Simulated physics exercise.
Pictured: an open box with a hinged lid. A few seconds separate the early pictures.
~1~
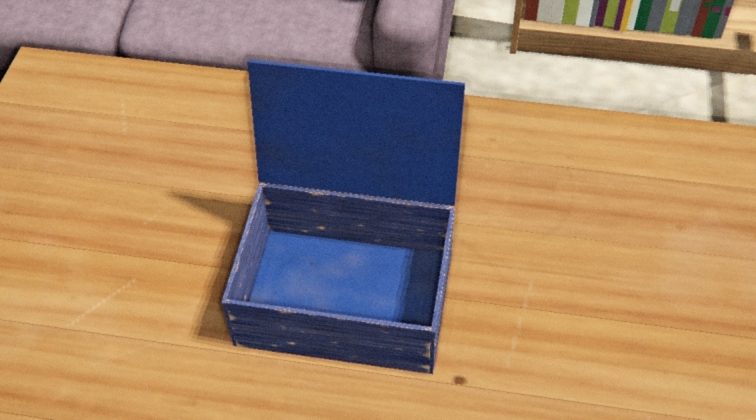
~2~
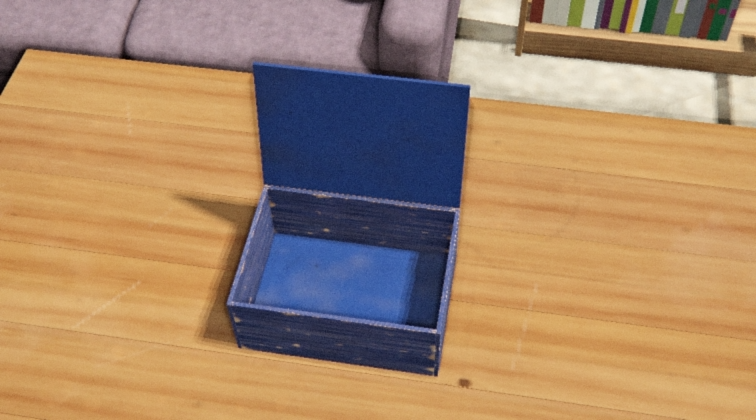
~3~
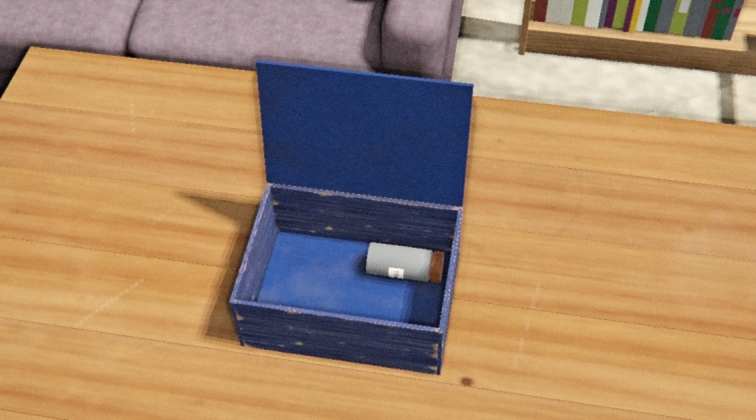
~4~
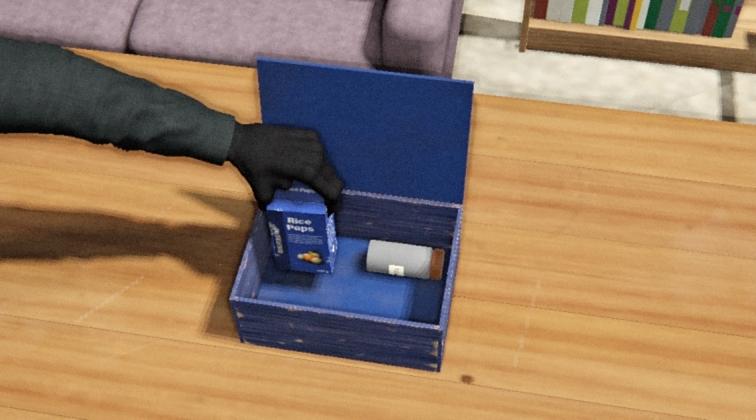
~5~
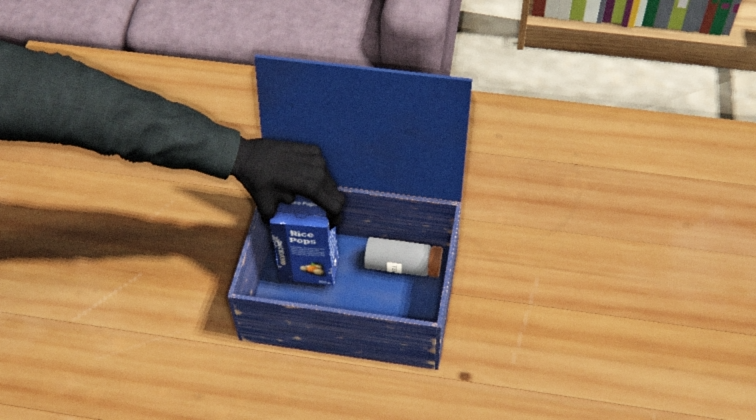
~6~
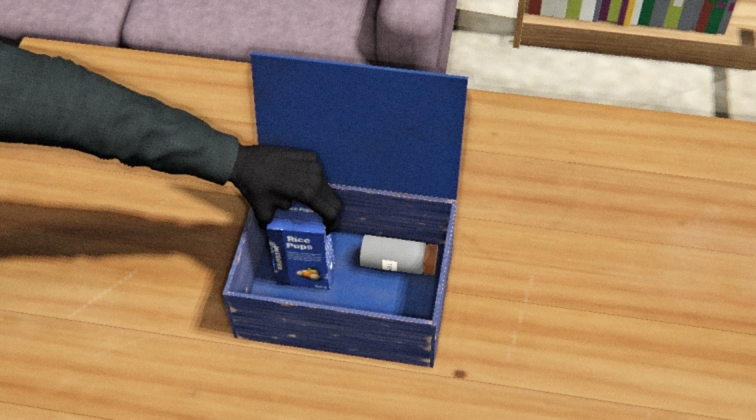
A grey shaker appeared lying in the open, empty blue box on the wooden table, and then a black-gloved hand reached in from the left and lowered a blue carton inside beside it, still gripping it.
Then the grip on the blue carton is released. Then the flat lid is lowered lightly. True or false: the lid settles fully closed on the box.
False.
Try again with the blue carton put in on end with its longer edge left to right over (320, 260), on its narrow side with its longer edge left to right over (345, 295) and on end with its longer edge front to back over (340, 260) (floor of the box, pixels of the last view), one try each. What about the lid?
Trial 1: Lid propped open. Trial 2: Lid fully lowered. Trial 3: Lid propped open.
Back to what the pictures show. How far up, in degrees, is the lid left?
Some 30 degrees above the rim, more or less.
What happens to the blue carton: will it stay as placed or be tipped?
Observation: It keeps the set orientation.
Then, 1.10 s on from there, lid starting down.
Then, 1.40 s on from there, lid 72° above the rim.
Then, 1.70 s on from there, lid 50° above the rim.
Then, 1.90 s on from there, lid 32° above the rim.
In the end, lid 30° above the rim; both unmoved. At the end, from the last picture's camera, blue carton near (302, 245).
